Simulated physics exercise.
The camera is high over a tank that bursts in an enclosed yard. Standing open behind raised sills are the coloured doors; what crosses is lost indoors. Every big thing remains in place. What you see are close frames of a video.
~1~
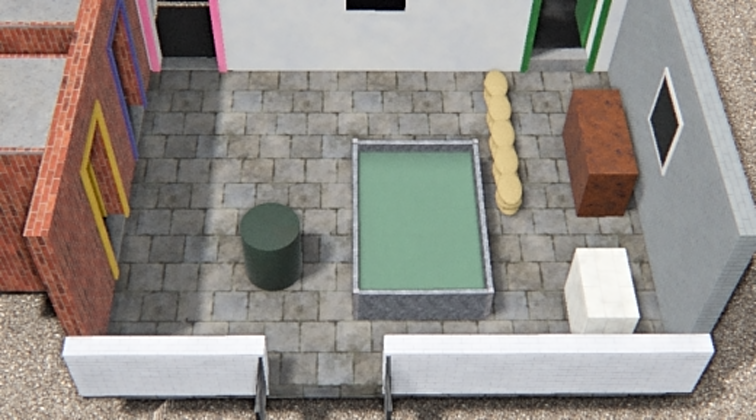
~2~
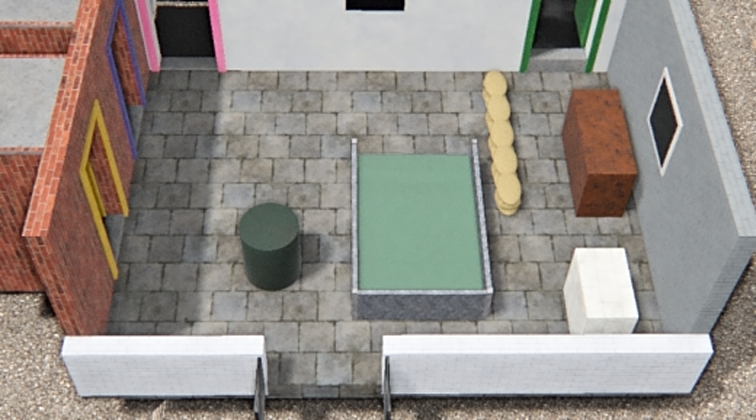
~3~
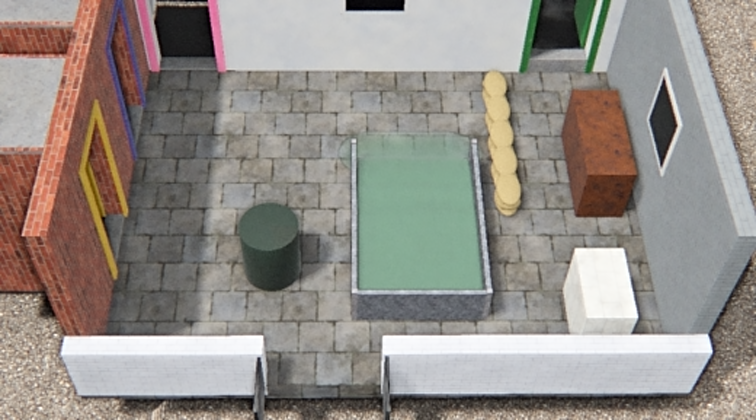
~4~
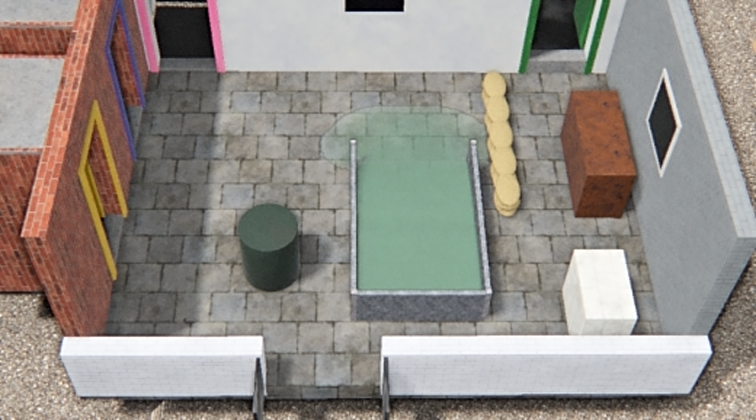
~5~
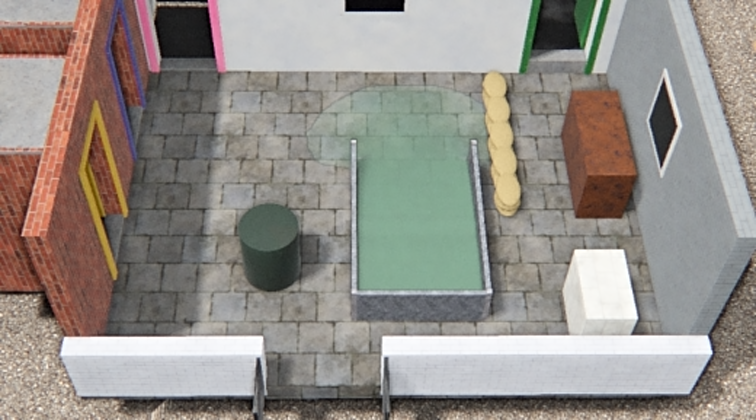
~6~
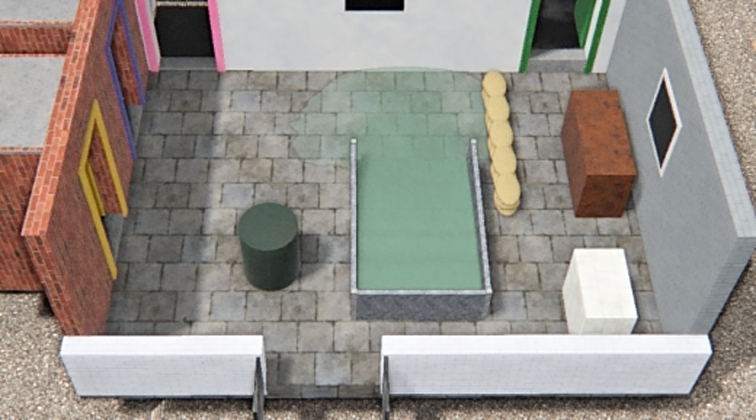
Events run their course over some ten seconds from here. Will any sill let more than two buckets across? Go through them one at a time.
At the end, the blue door gets too much water coming through. The green door doesn't get too much water coming through. The yellow door doesn't get too much water coming through. The pink door gets too much water coming through.
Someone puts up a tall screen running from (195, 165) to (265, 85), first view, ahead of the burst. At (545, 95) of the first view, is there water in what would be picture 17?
I'd say it ends up swamped.
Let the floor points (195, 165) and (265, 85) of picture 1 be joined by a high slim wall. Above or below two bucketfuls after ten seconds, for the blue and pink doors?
Note: Blue door remains short; pink door remains short.
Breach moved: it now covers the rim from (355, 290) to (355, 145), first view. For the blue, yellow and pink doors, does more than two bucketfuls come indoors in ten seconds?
Blue: Crosses the line; yellow: Crosses the line; pink: Crosses the line.
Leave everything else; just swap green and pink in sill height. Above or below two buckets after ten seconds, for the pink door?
Then pink stays within the limit.
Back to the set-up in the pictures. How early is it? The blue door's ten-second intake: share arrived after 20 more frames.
My estimate is close to 10 per cent.
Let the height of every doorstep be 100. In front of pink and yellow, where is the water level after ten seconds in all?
I'd put the first at close to 130 per cent and the second at close to 50 per cent.
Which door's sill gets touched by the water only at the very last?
My answer: The yellow door.
A moment on, water covers 20 % of the floor; the blue door not reached, the green door not reached, the yellow door not reached, the pink door not reached.
Next, water covers 25 % of the floor; the blue door not reached, the green door wet at the sill, nothing in, the yellow door not reached, the pink door wet at the sill, nothing in.
Then, water covers 40 % of the floor; the blue door under two buckets in, the green door wet at the sill, nothing in, the yellow door not reached, the pink door under two buckets in.
Later, water covers 75 % of the floor; the blue door over two buckets in, the green door wet at the sill, nothing in, the yellow door wet at the sill, nothing in, the pink door over two buckets in.
In the end, water covers 95 % of the floor; the blue door far over two buckets in, the green door wet at the sill, nothing in, the yellow door wet at the sill, nothing in, the pink door over two buckets in.
